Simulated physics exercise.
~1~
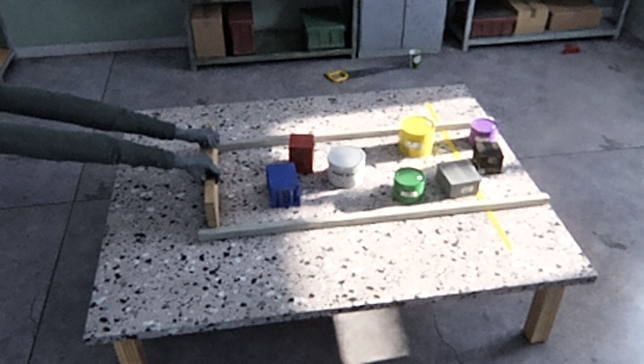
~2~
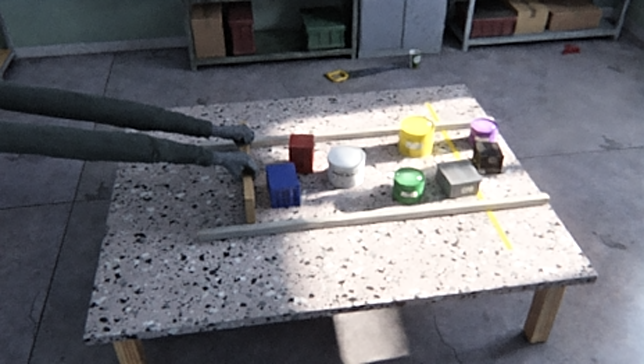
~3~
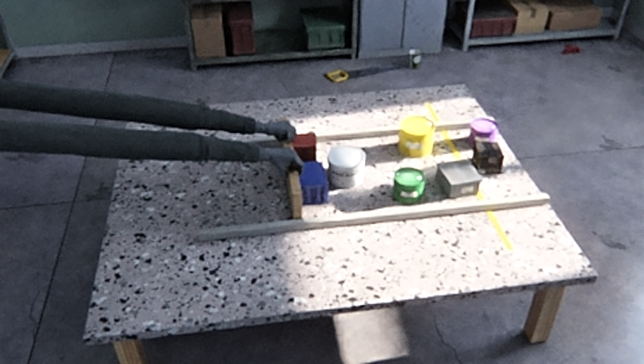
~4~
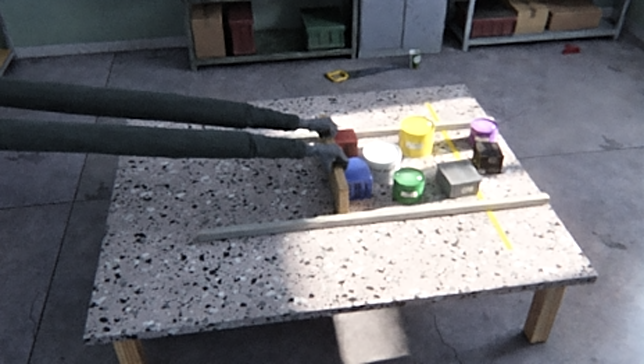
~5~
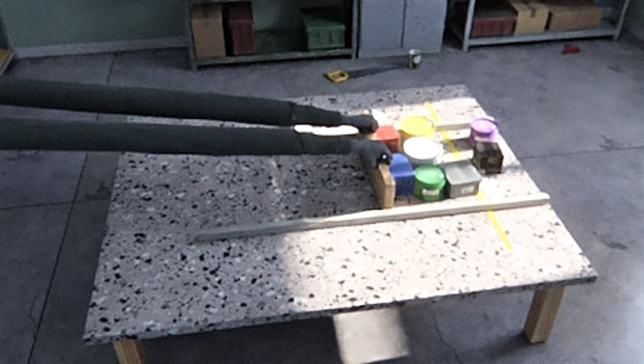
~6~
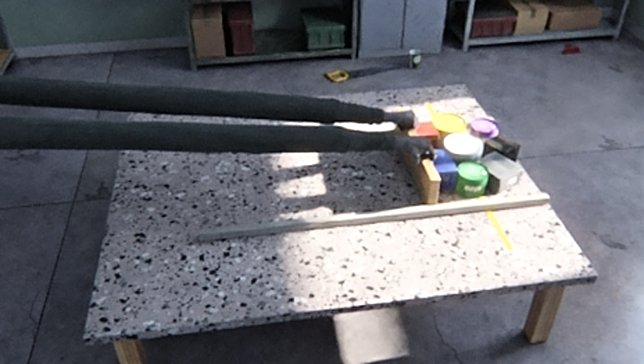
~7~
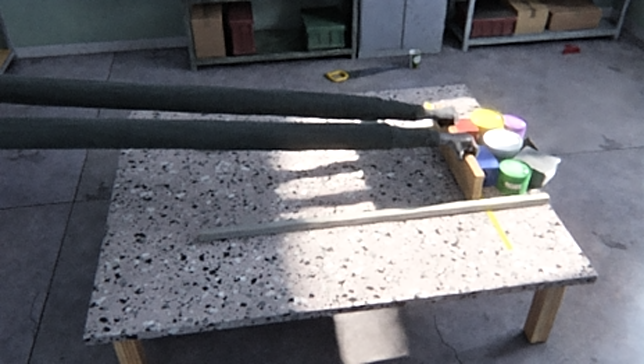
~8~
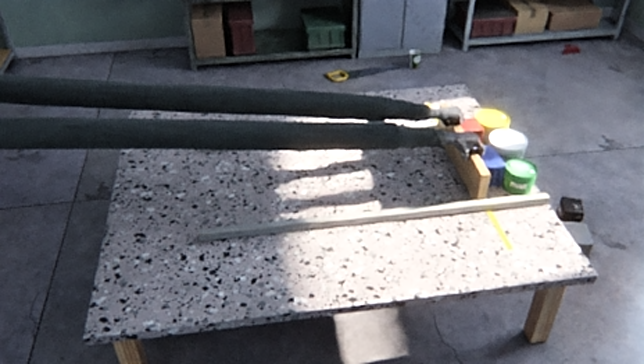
To begin with, two dark-sleeved arms hold an upright plank at the left of a speckled table, where boxes and tubs sit scattered between two rails. The arms push the plank right, and it meets the blue crate first, then the red crate. The white pail is soon swept along, and the group bunches against the yellow, green and grey items. The packed cluster slides over the yellow tape toward the right edge. Finally the plank stops near the tape, the grey tote, black box and purple canister having gone over, while the others remain crowded at the edge.
